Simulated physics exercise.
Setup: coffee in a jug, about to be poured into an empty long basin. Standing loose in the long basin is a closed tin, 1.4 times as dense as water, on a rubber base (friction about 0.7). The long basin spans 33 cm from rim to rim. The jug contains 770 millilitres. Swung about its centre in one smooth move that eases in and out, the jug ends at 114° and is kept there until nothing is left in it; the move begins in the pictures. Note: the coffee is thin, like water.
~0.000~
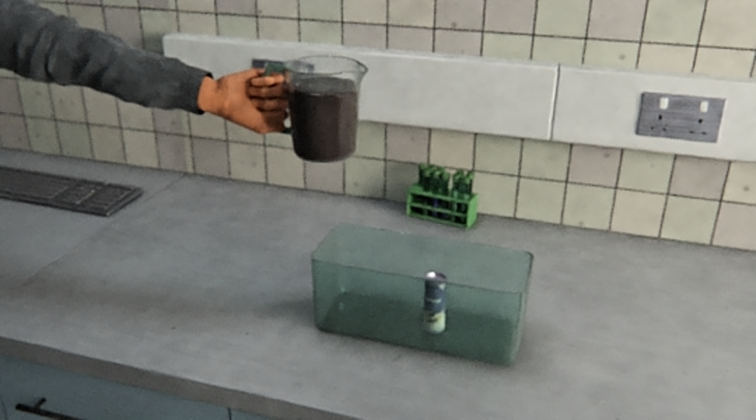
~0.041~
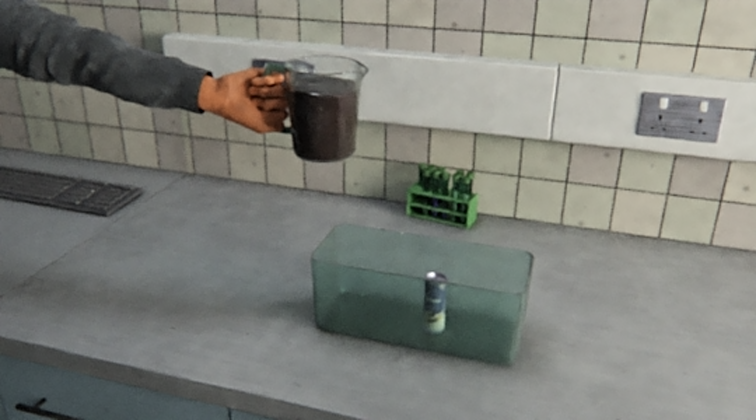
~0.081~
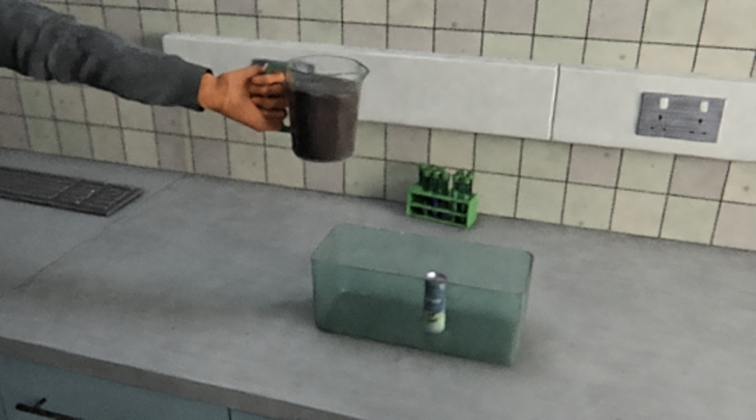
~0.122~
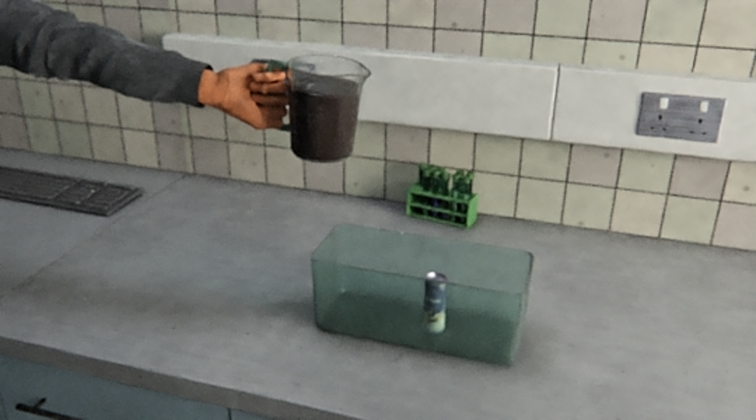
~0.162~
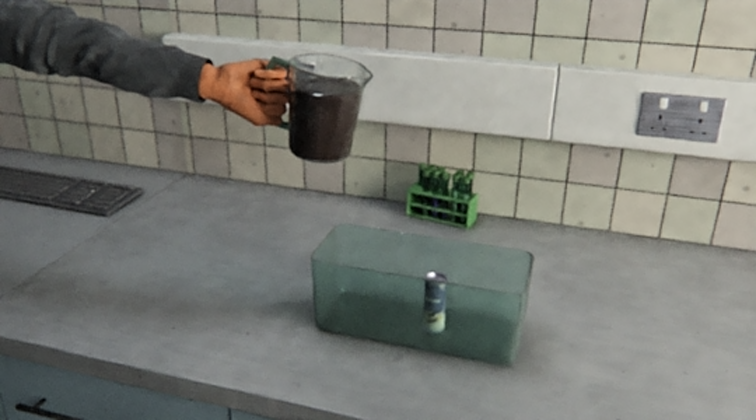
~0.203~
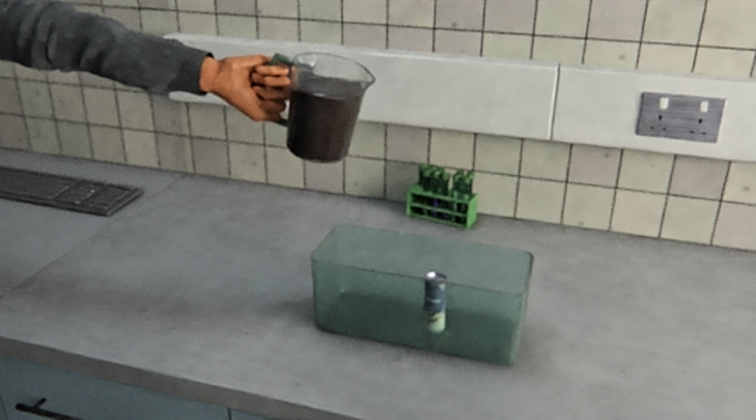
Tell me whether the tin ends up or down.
Most probably it will lose its balance.
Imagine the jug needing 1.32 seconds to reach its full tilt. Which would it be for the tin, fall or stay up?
It tumbles over, then.
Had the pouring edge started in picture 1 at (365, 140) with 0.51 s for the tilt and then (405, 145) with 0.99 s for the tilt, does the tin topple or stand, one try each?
Try 1: Still standing; try 2: Still standing.
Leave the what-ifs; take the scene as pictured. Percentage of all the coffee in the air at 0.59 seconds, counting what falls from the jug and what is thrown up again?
Roughly 16 percent.
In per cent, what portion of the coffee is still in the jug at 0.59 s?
Some 82 % of it is still there.
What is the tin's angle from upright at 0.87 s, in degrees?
Roughly 0°.
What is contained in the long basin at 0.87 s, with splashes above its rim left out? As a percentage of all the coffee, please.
Some 46 per cent.
After 0.59 s the tilt is 74° and 83 per cent is still to pour; the tin stands where it began.
After 0.87 s the tilt is 110° and 22 per cent is still to pour; the tin stands where it began.
After 1.17 s the tilt is 114° and 0 per cent is still to pour; the tin leans 43°.
After 1.49 s the tilt is 114° and 0 per cent is still to pour; the tin lies on its side.
In the end the tin lies on its side.
